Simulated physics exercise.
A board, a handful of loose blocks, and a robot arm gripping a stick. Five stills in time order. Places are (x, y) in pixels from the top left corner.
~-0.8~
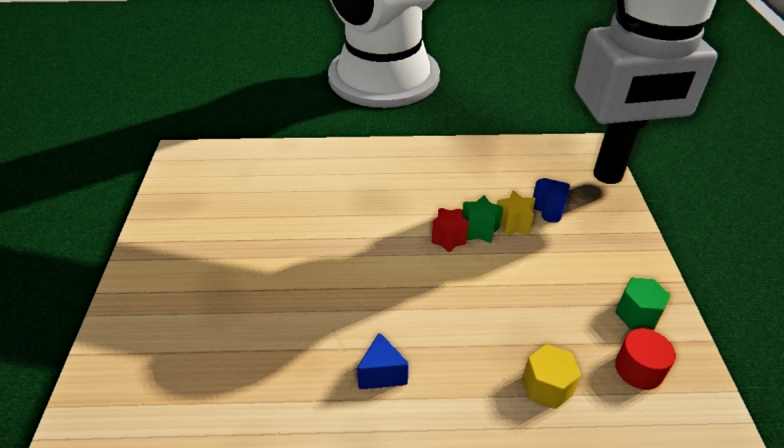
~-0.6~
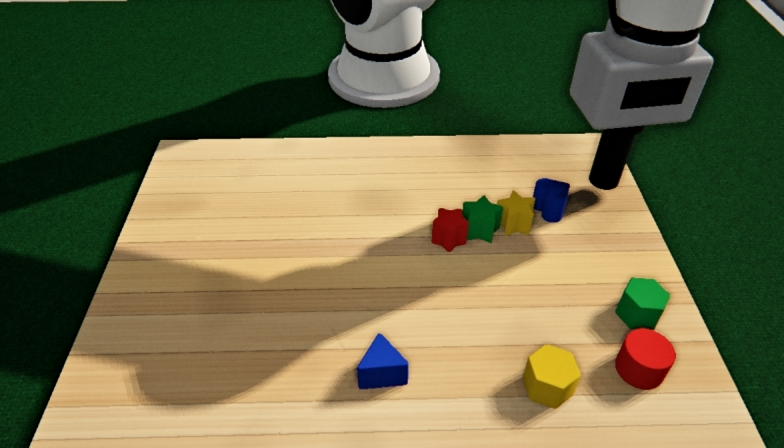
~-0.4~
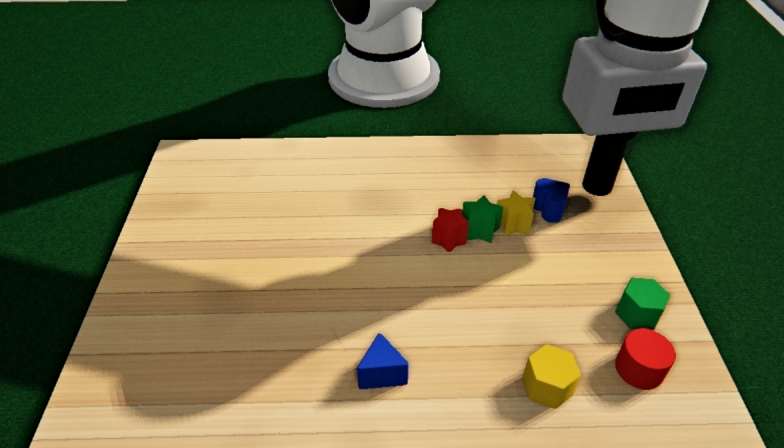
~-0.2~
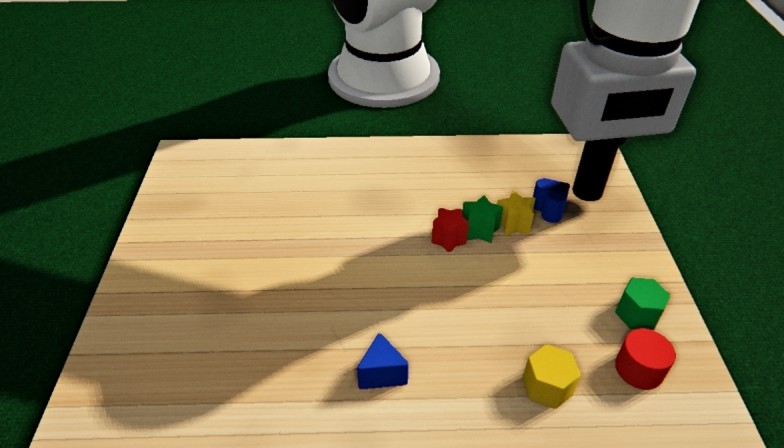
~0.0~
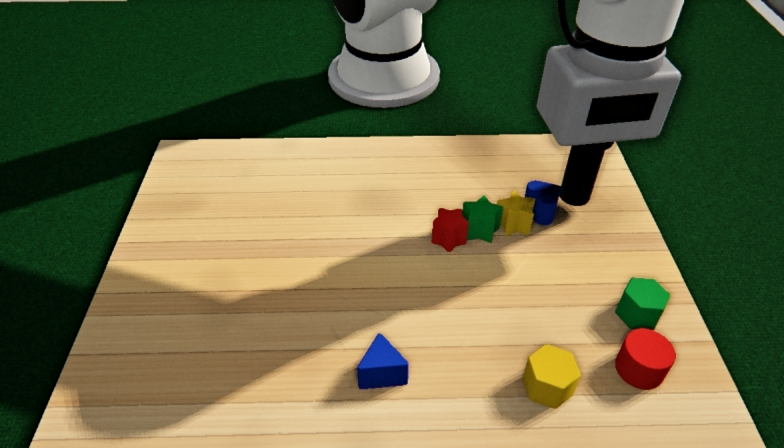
A robot arm holding a dark stick moved left and slightly toward the viewer, then nudged the blue heart-shaped block a little left toward the yellow star, while the other colored blocks stayed still.
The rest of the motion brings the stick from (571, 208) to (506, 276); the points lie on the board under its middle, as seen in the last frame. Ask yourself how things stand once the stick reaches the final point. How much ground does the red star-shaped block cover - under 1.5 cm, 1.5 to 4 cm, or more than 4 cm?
The red star-shaped block moves under 1.5 cm.
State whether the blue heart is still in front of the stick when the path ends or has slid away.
The stick no longer has it in front.
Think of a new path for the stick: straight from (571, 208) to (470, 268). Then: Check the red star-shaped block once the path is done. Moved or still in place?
The red star-shaped block changes place.
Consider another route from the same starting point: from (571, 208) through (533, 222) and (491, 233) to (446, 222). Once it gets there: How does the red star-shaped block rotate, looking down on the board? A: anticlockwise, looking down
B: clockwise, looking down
(B)
On the path given first. One third of the way, stick (553, 218); red star-shaped block (448, 219); green star-shaped block (477, 211); yellow star-shaped block (506, 203), turned 15° anticlockwise; blue heart (531, 192), turned 15° clockwise.
Two thirds of the way, stick (531, 240); red star-shaped block (448, 219); green star-shaped block (477, 211); yellow star-shaped block (506, 203), turned 15° anticlockwise; blue heart (531, 192), turned 15° clockwise.
At the end, stick (508, 265); red star-shaped block (448, 219); green star-shaped block (477, 211); yellow star-shaped block (506, 203), turned 15° anticlockwise; blue heart (531, 192), turned 15° clockwise.
